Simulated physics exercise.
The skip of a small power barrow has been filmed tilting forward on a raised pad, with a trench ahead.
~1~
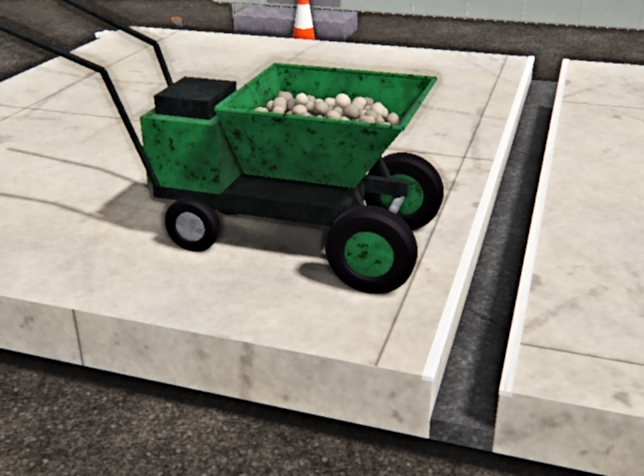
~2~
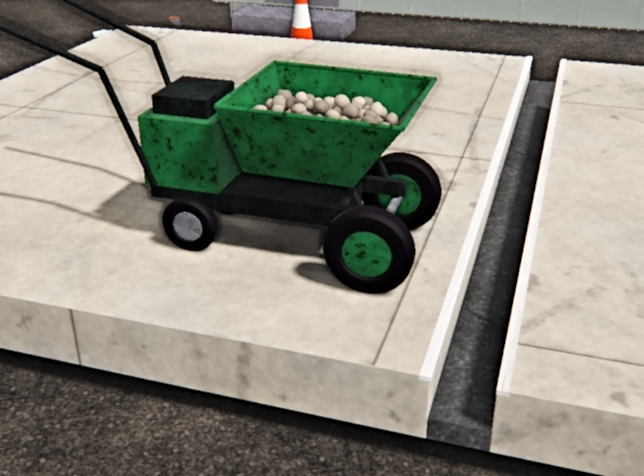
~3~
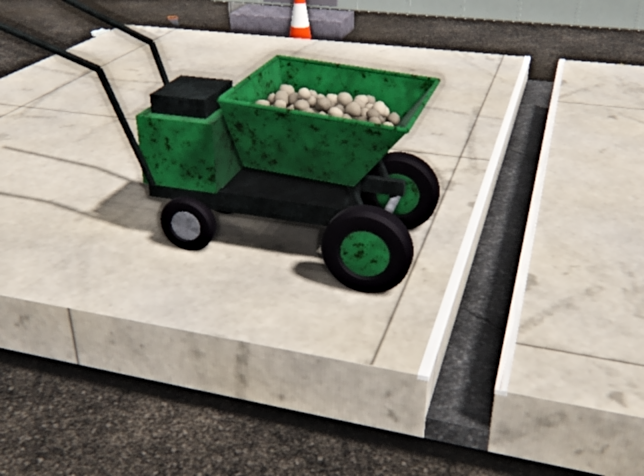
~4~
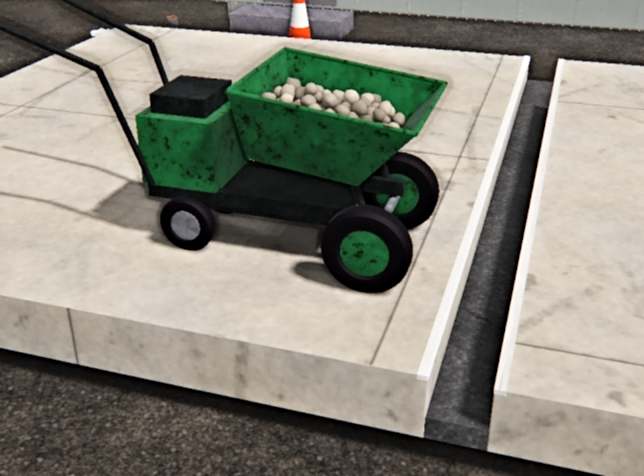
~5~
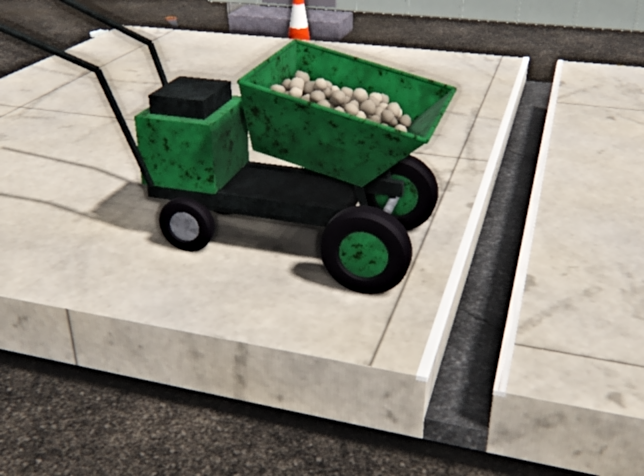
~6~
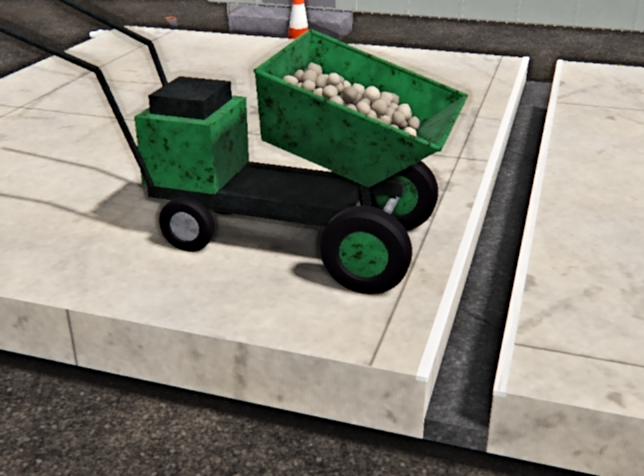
The green skip of a small barrow tilts forward to the right, carrying rounded pebbles.
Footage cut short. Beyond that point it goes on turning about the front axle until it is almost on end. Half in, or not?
Result: Mostly out.
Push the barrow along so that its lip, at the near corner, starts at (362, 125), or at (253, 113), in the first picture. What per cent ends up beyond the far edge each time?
Roughly 40 per cent, and 0 per cent.
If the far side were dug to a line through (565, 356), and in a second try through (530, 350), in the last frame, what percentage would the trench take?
About 80 and 30 per cent.
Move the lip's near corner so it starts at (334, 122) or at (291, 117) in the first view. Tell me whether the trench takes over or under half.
A majority, then a majority.
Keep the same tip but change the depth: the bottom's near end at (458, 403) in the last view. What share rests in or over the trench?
The share comes out near 10 percent.
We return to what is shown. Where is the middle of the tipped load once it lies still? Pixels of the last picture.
About (577, 279).
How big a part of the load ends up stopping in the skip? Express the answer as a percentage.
I'd put it at about 0 per cent.
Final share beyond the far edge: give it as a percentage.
Roughly 90 in a hundred.
Just after the last frame, skip tipped steeply; every one in the skip.
A moment on, skip tipped right over; the larger part in the skip; just a few in or heaped over the trench; roughly a quarter beyond it; just a few falling.
Further on, skip tipped right over; about a tenth in the skip; just a few in or heaped over the trench; the larger part beyond it.
When it is over, skip tipped right over; about a tenth in or heaped over the trench; the larger part beyond it.
